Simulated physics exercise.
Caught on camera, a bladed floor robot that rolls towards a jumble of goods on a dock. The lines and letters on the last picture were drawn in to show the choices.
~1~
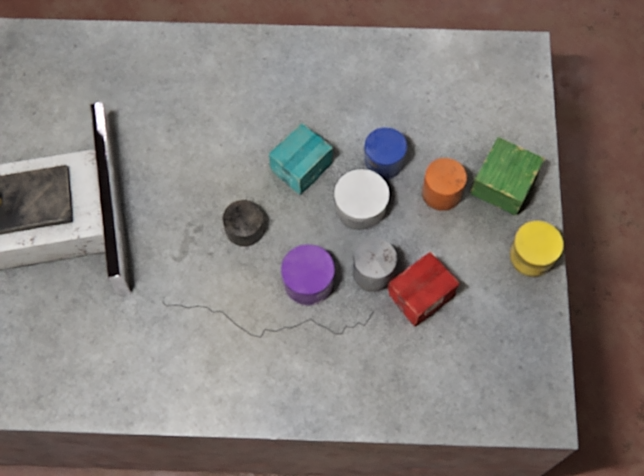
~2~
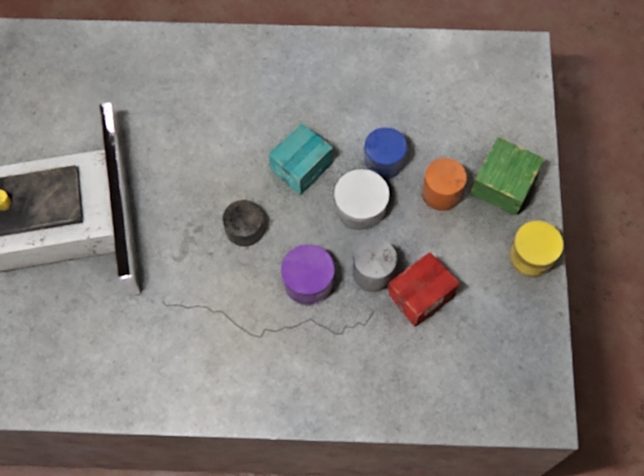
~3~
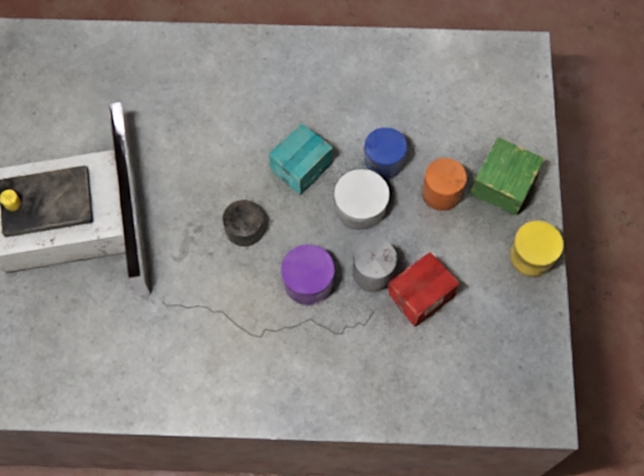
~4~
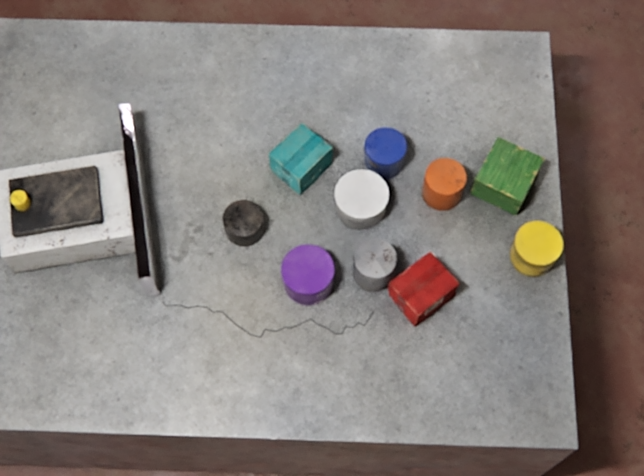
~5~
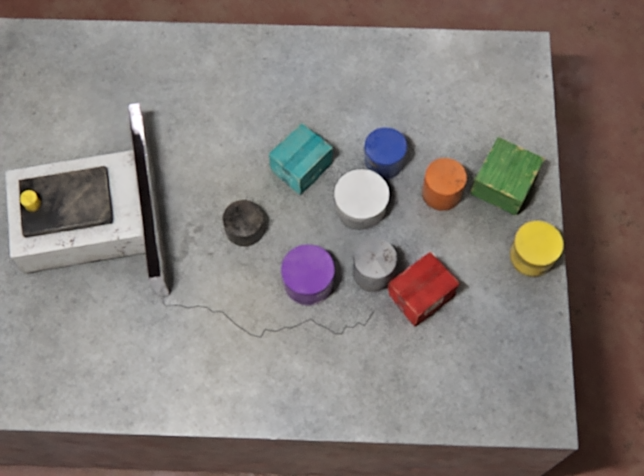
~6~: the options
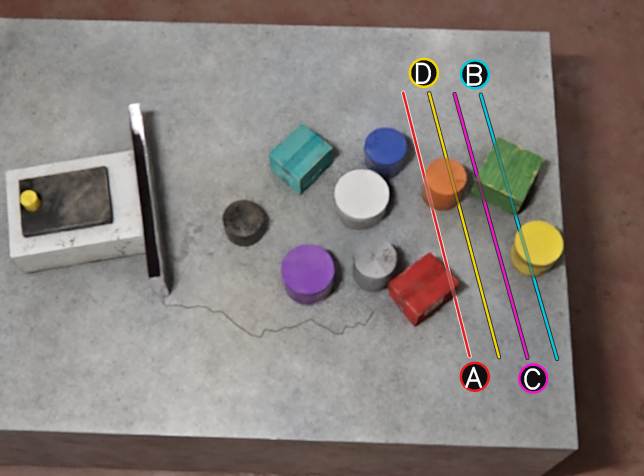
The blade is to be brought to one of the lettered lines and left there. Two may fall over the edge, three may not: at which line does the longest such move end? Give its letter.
Line C.
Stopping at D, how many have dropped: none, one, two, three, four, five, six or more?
The count is none.
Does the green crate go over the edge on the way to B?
Yes.
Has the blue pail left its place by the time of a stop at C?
Yes.
On the marked copy, A at (435, 216); B at (517, 219); C at (489, 218); D at (462, 217).
With C. Early on, robot (196, 203); purple pail (315, 275); black canister (298, 217).
Further on, robot (322, 207); green crate (511, 177); orange canister (467, 165).
At the end, robot (421, 210); yellow pail over the edge; green crate over the edge; two fallen.
As for the rest, A is within the limit but short; B drops three; D is within the limit but short.
